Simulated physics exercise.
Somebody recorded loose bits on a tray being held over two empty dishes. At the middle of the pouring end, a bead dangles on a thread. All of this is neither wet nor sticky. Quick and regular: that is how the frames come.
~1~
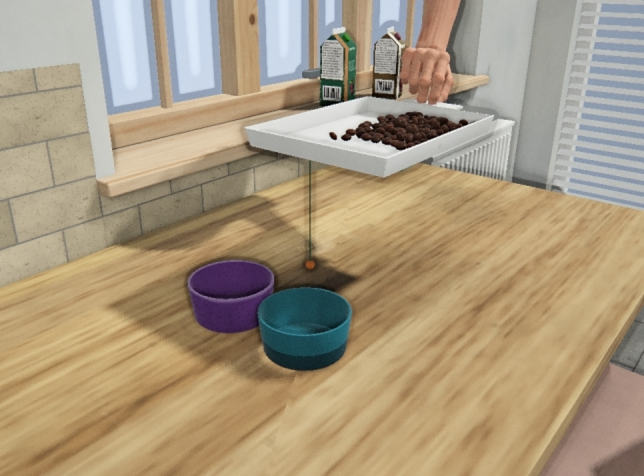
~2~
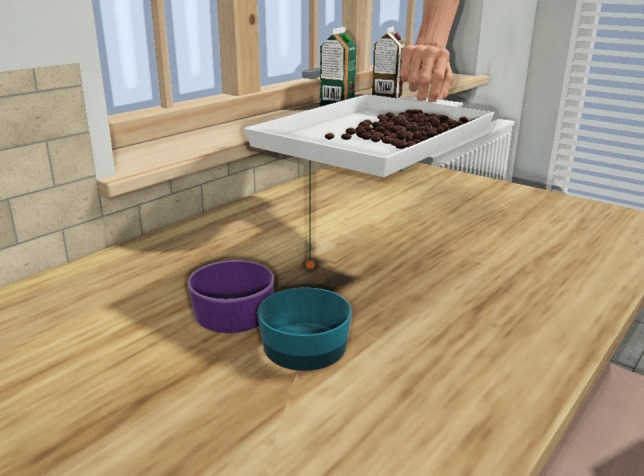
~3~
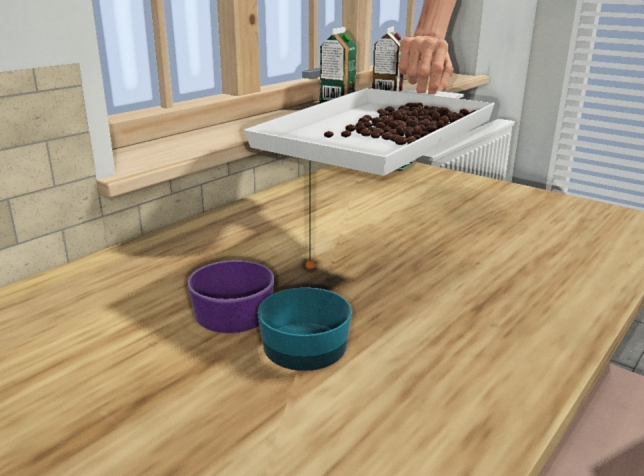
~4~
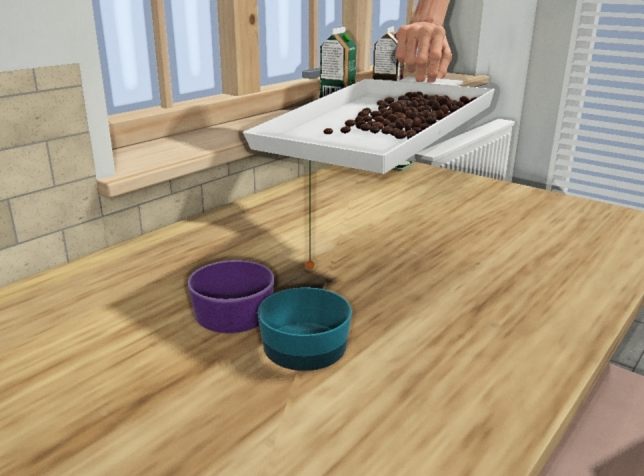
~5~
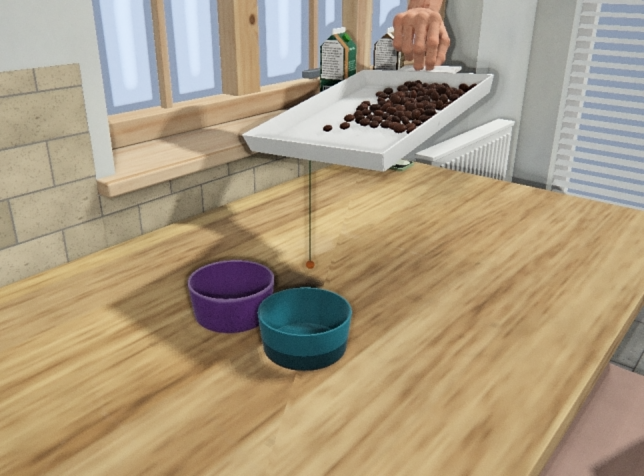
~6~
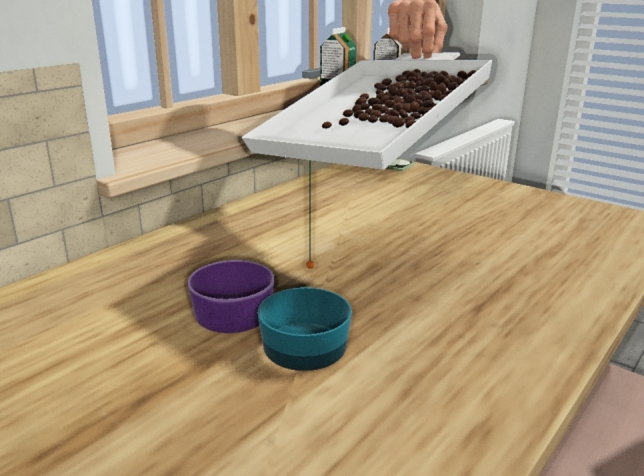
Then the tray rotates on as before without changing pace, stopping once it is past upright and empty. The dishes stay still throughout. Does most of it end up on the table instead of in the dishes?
No, most of it goes into the dishes.
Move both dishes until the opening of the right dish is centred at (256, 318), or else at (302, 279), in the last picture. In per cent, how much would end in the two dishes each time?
Trial 1 around 20 percent, trial 2 around 50 percent.
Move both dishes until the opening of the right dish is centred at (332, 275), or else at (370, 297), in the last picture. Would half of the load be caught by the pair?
Result, first setup: The minor share; second setup: The minor share.
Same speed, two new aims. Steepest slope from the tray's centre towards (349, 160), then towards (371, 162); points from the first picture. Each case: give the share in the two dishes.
Somewhere close to 50 % the first time, 10 % the second.
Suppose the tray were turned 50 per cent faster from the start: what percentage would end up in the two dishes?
Close to 50 in a hundred.
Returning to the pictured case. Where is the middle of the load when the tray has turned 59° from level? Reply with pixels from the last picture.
The load is centred about (280, 143).
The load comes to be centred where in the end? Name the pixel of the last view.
Roughly pixel (230, 305).
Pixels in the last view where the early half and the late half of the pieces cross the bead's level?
The opening half passes (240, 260), the closing half (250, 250).
Shortly afterwards, tray tipped steeply; the bulk on the tray; a little in the air.
Next, tray tipped right over; near half on the tray; only a few in the right dish; near a third in the left dish; a little outside both; a little in the air.
Some moments later, tray tipped past a quarter turn; a little in the right dish; near two thirds in the left dish; near a third outside both.
In the end, tray tipped past a quarter turn; a little in the right dish; near two thirds in the left dish; near a third outside both.
